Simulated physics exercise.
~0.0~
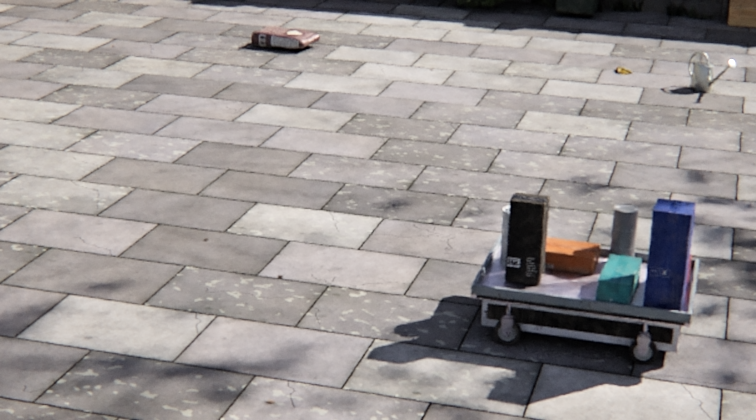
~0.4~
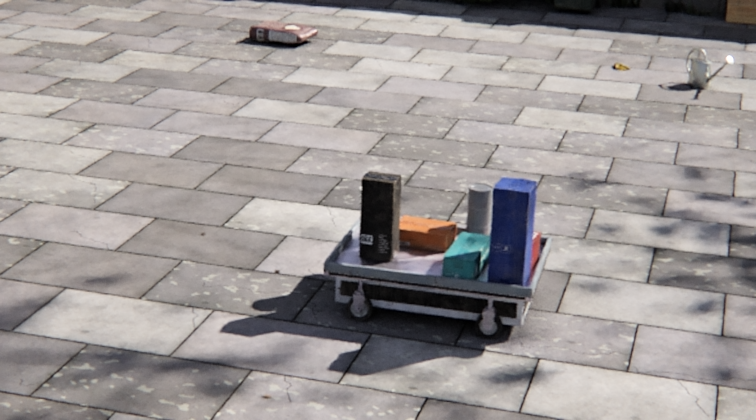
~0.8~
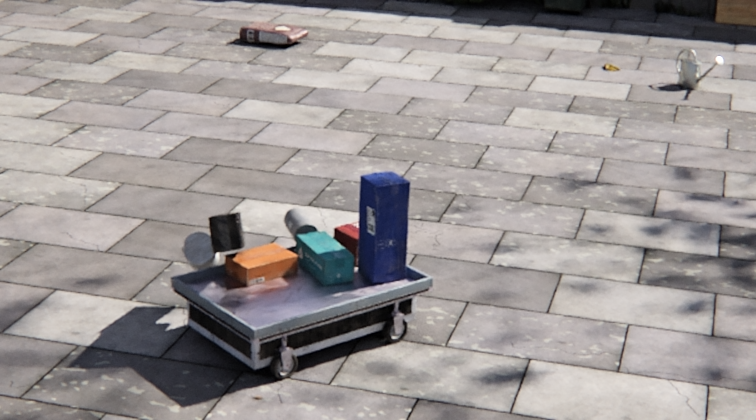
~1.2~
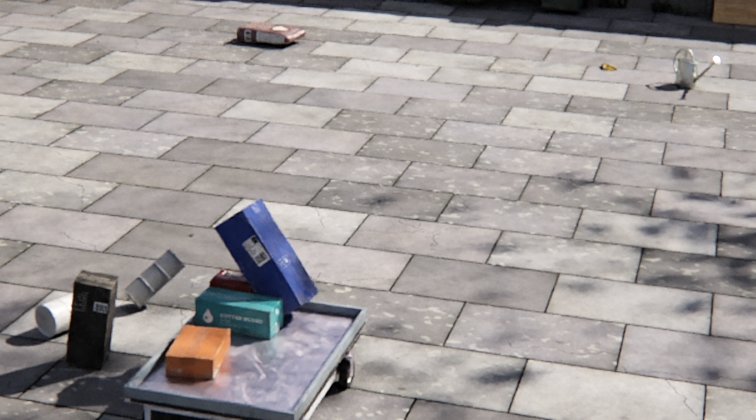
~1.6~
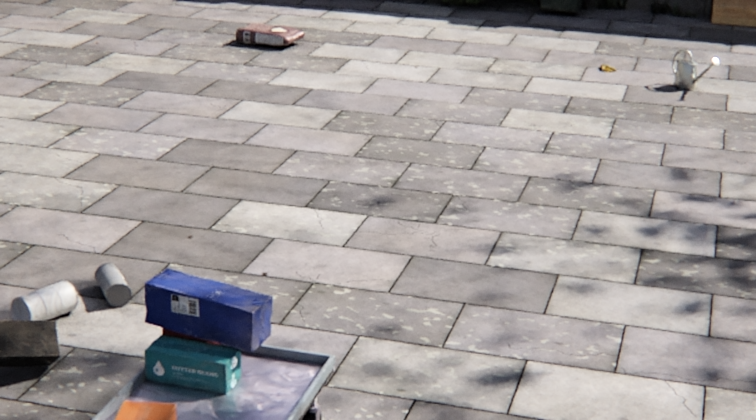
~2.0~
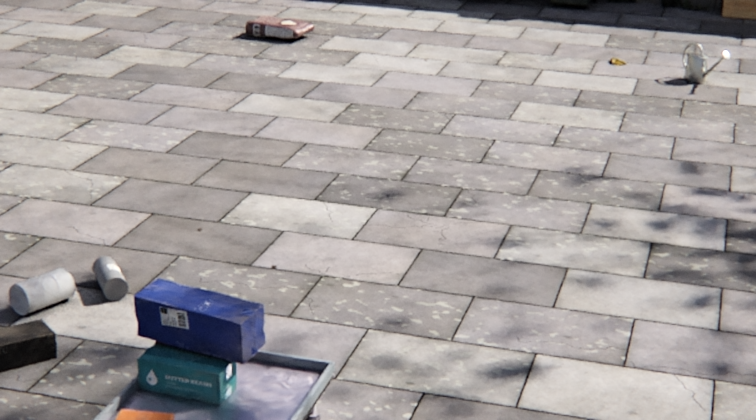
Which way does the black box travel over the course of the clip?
The black box travels to the left, first riding on the cart and then coming off onto the paving.
